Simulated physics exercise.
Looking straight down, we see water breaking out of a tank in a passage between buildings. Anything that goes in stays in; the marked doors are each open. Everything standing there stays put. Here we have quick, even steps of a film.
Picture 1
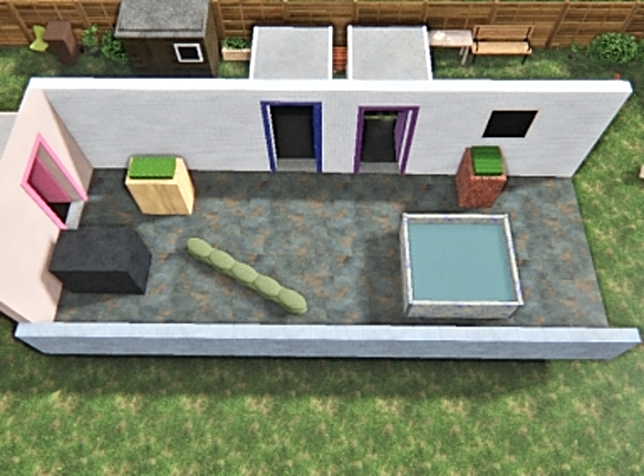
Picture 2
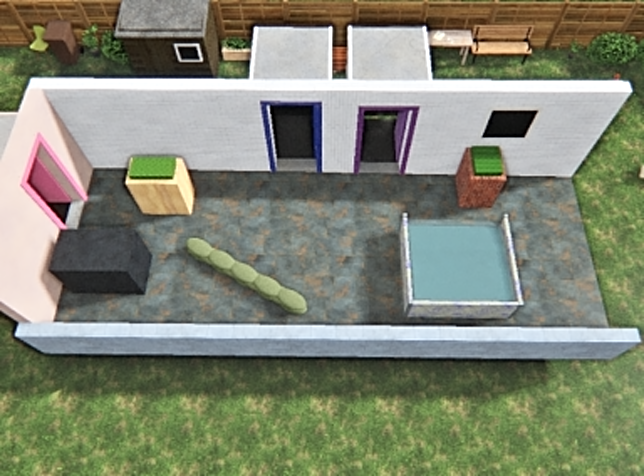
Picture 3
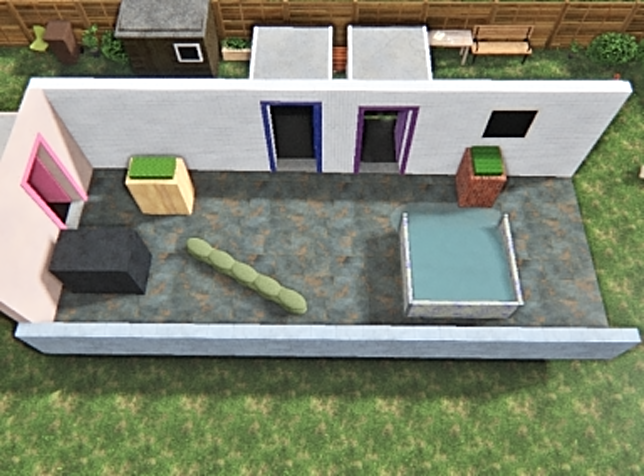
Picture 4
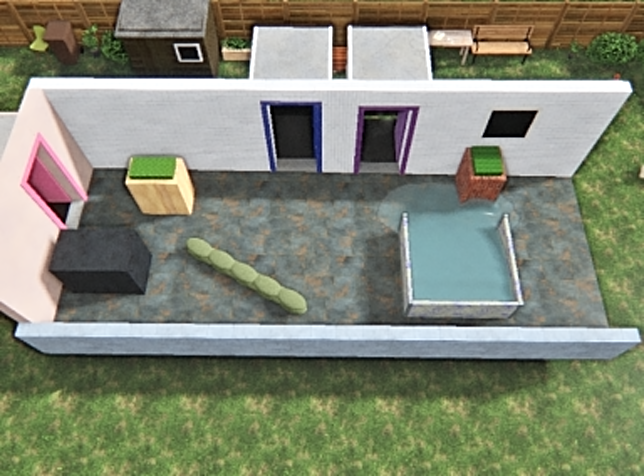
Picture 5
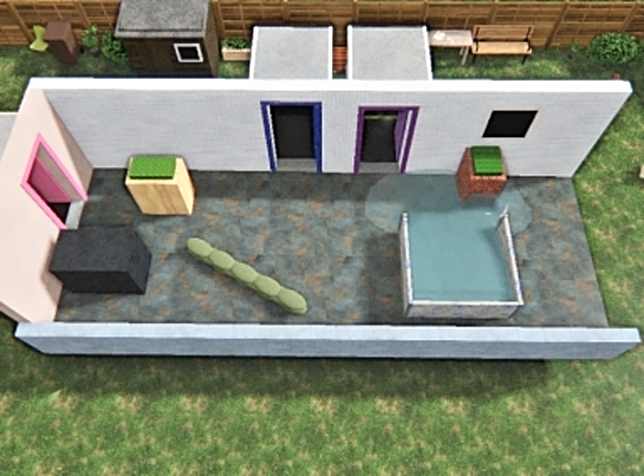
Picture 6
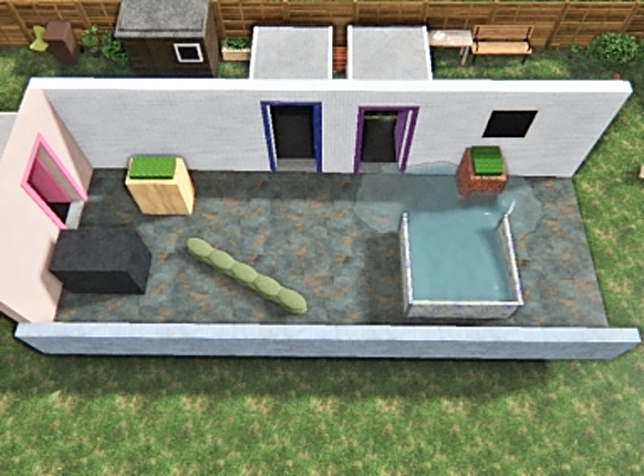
The clip opens on a high view of a walled, paved yard with a square tank of still water on the right. The tank's far side disappears, and water pours out through the gap, spreading across the paving around the red brick planter and toward the purple-framed doorway.
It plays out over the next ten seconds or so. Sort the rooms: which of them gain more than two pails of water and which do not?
The purple door gains more; the blue door gains no more; the pink door gains no more.
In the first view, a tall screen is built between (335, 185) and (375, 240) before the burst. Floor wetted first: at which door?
The purple one.
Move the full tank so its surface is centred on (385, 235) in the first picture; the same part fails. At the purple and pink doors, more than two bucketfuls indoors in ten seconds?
Result - purple: Crosses the threshold, pink: Fails to reach it.
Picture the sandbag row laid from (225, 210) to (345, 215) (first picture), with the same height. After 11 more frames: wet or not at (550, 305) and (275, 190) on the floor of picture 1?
Lab note: Spot 1 stays untouched; spot 2 gets soaked.
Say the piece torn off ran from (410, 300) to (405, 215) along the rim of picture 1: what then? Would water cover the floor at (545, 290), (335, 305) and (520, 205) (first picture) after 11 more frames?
Going through them, the first would be still bare, the next submerged and the last still bare.
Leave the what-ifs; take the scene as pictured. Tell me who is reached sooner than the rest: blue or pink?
The one in blue.
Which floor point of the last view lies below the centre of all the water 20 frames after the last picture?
About (391, 226).
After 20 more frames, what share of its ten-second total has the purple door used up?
Roughly 90 percent.
A moment on, water covers 20 % of the floor; the purple door over two buckets in, the blue door not reached, the pink door not reached.
Next, water covers 30 % of the floor; the purple door far over two buckets in, the blue door wet at the sill, nothing in, the pink door not reached.
Then, water covers 50 % of the floor; the purple door far over two buckets in, the blue door wet at the sill, nothing in, the pink door not reached.
Later, water covers 60 % of the floor; the purple door far over two buckets in, the blue door wet at the sill, nothing in, the pink door under two buckets in.
In the end, water covers 80 % of the floor; the purple door far over two buckets in, the blue door wet at the sill, nothing in, the pink door under two buckets in.
